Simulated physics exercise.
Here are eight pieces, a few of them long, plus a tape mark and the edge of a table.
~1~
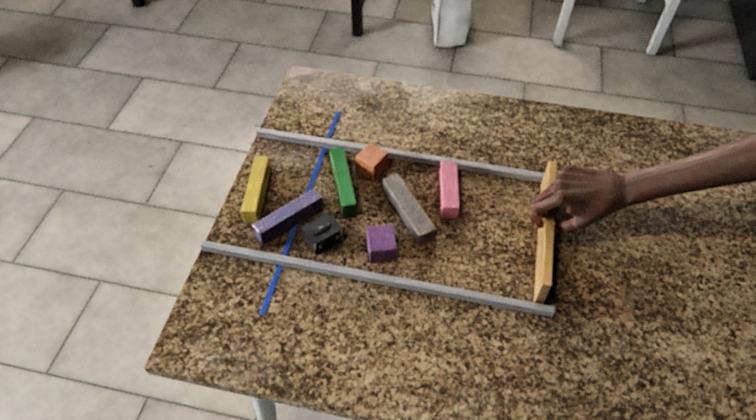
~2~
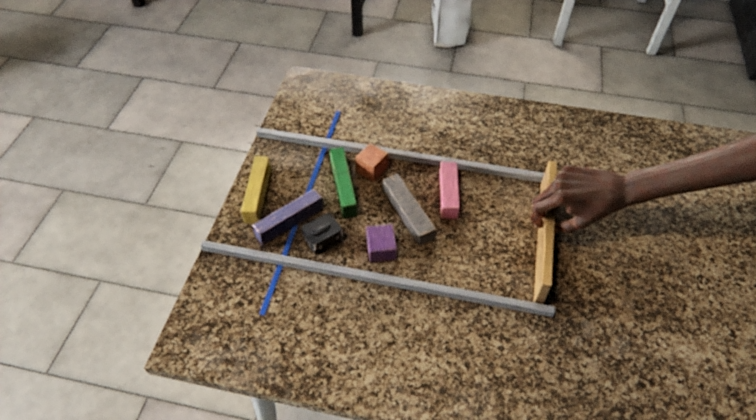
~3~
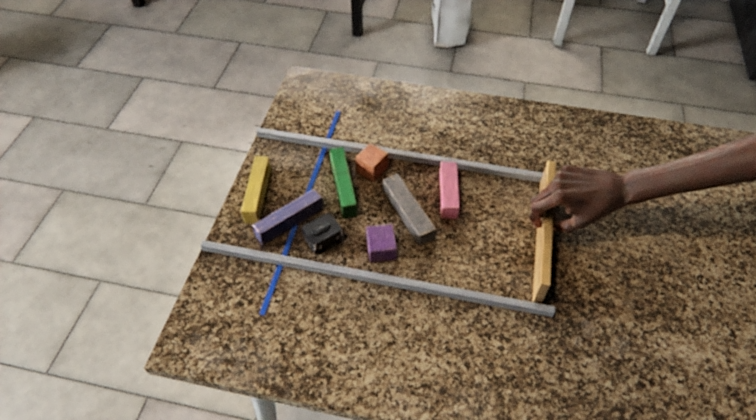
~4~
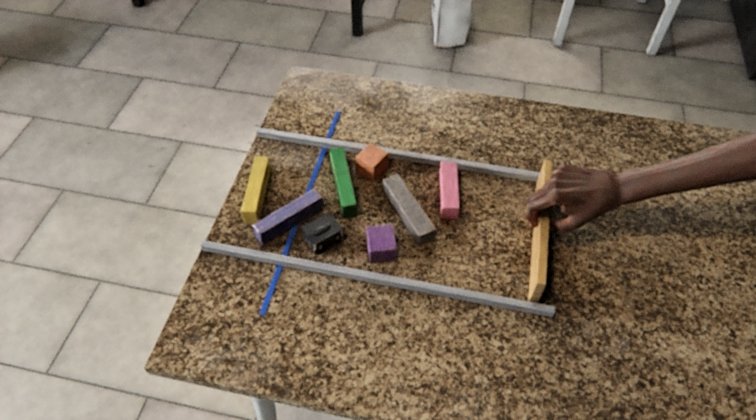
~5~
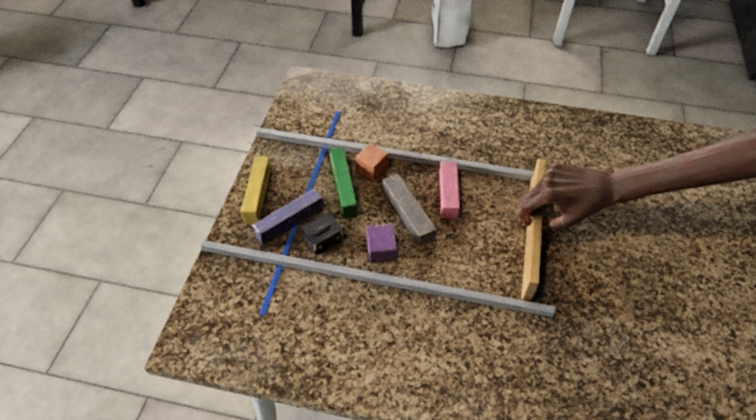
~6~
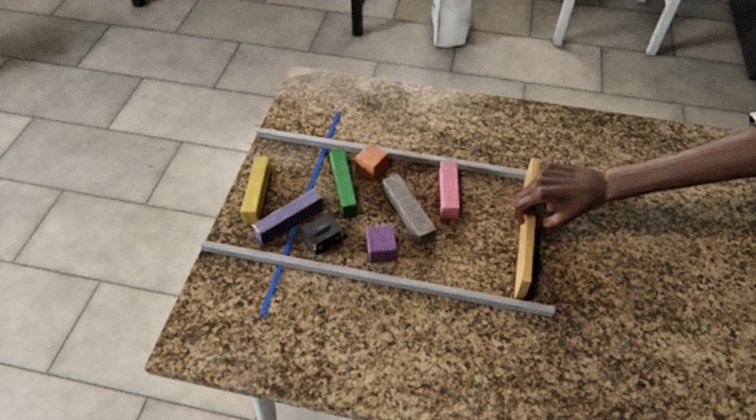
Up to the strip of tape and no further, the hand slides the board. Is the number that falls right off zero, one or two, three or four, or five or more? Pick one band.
It is zero.
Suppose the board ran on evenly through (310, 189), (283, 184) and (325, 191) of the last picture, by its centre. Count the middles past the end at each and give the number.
Per position: 0 / 2 / 0.
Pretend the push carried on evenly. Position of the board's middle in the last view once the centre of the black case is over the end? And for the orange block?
The middle is at (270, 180) when it's the black case, and at (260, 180) when it's the orange block.
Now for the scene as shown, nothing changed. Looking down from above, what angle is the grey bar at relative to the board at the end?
I'd estimate about 15 degrees.
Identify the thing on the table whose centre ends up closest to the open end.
Answer: The yellow bar.
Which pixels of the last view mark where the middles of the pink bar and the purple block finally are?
Reading them off: First (308, 166); then (272, 240).
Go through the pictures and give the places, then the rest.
Yellow bar (257, 189); blue bar (289, 216); black case (322, 234); board (546, 229); tape (305, 199), in the first frame.
Blue bar (289, 216); board (546, 229), in the second frame.
Black case (322, 235); purple block (381, 243), in the third frame.
Yellow bar (257, 189); grey bar (408, 209), in the fourth frame.
Blue bar (289, 216); pink bar (449, 190), in the fifth frame.
Yellow bar (257, 189); blue bar (289, 216); black case (322, 235); board (528, 226); tape (305, 199), in the sixth frame.
A little later, none off yet; yellow bar at rest near (257, 189); blue bar at rest near (289, 216); black case at rest near (322, 235).
When it is over, the number that fall off is zero.
